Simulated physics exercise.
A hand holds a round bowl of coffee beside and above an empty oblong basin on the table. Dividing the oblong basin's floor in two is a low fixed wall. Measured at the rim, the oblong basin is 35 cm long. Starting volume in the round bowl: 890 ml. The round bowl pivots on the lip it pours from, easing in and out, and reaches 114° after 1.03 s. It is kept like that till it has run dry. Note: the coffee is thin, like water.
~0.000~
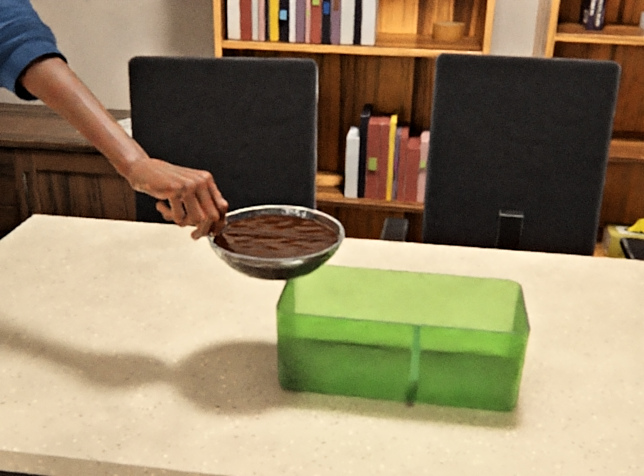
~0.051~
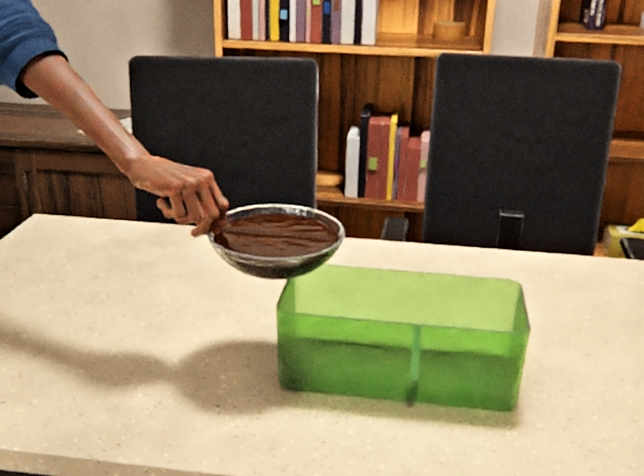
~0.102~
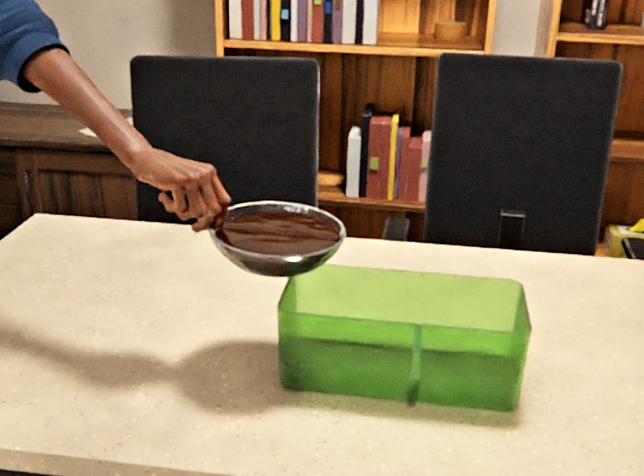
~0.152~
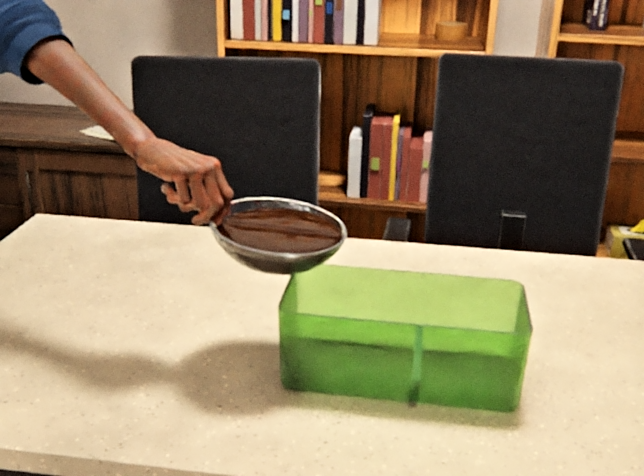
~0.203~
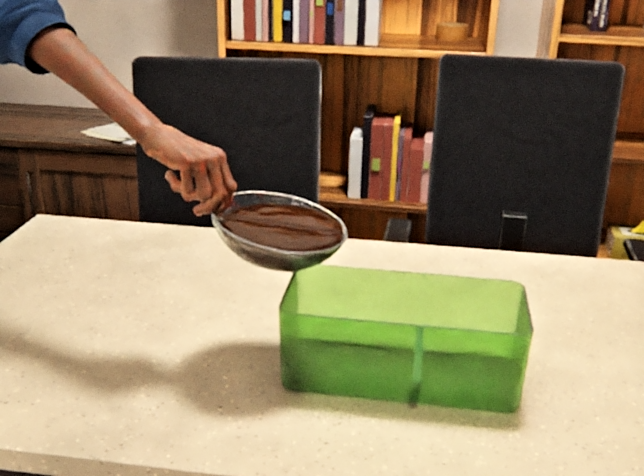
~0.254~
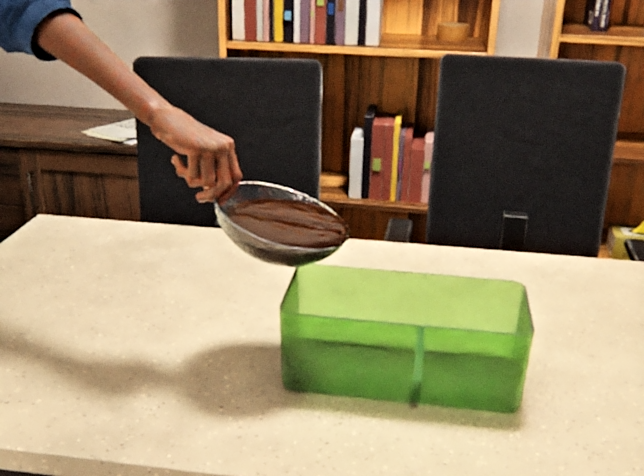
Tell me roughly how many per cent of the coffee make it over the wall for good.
Roughly 54 per cent make it over.
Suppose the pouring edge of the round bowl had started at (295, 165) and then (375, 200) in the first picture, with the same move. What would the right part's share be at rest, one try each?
Some 15 and 70 per cent, in that order.
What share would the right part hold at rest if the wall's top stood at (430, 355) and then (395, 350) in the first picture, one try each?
Around 30 and 75 percent, in that order.
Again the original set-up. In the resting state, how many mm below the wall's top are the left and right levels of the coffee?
Roughly 22 mm on the left side and roughly 14 mm on the right.
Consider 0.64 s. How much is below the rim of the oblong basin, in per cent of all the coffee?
Roughly 40 percent of it.
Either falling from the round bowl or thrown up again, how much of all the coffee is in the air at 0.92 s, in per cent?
About 3 percent.
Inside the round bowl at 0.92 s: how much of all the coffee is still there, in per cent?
What remains is about 0 percent of it all.
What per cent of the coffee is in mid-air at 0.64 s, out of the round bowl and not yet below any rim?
Estimate: About 48 % of all of it.
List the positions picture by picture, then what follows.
It leans 0°; its right rim is at (343, 237); the coffee meets the walls at (215, 231) and (340, 240); the oblong basin's rim runs from (285, 287) to (525, 307); the wall's top is at (416, 352), in the first picture.
It leans 1°; its right rim is at (344, 237); the coffee meets the walls at (215, 230) and (340, 239), in the second picture.
It leans 3°; its right rim is at (345, 237); the coffee meets the walls at (217, 226) and (341, 238), in the third picture.
It leans 6°; its right rim is at (346, 237); the coffee meets the walls at (219, 223) and (342, 236), in the fourth picture.
It leans 11°; its right rim is at (346, 238); the coffee meets the walls at (221, 217) and (345, 233), in the fifth picture.
It leans 16°; its right rim is at (347, 238); the coffee meets the walls at (225, 210) and (345, 233); 2 per cent is over the edge, in the sixth picture.
After 0.64 s the tilt is 78° and 13 per cent is still to pour, 29 is left of the wall and 10 right of it.
After 0.92 s the tilt is 111° and 0 per cent is still to pour, 36 is left of the wall and 60 right of it.
After 1.21 s the tilt is 114° and 0 per cent is still to pour, 43 is left of the wall and 55 right of it.
After 1.53 s the tilt is 114° and 0 per cent is still to pour, 44 is left of the wall and 54 right of it.
In the end 44 per cent lies left of the wall, 54 right of it and 2 outside.
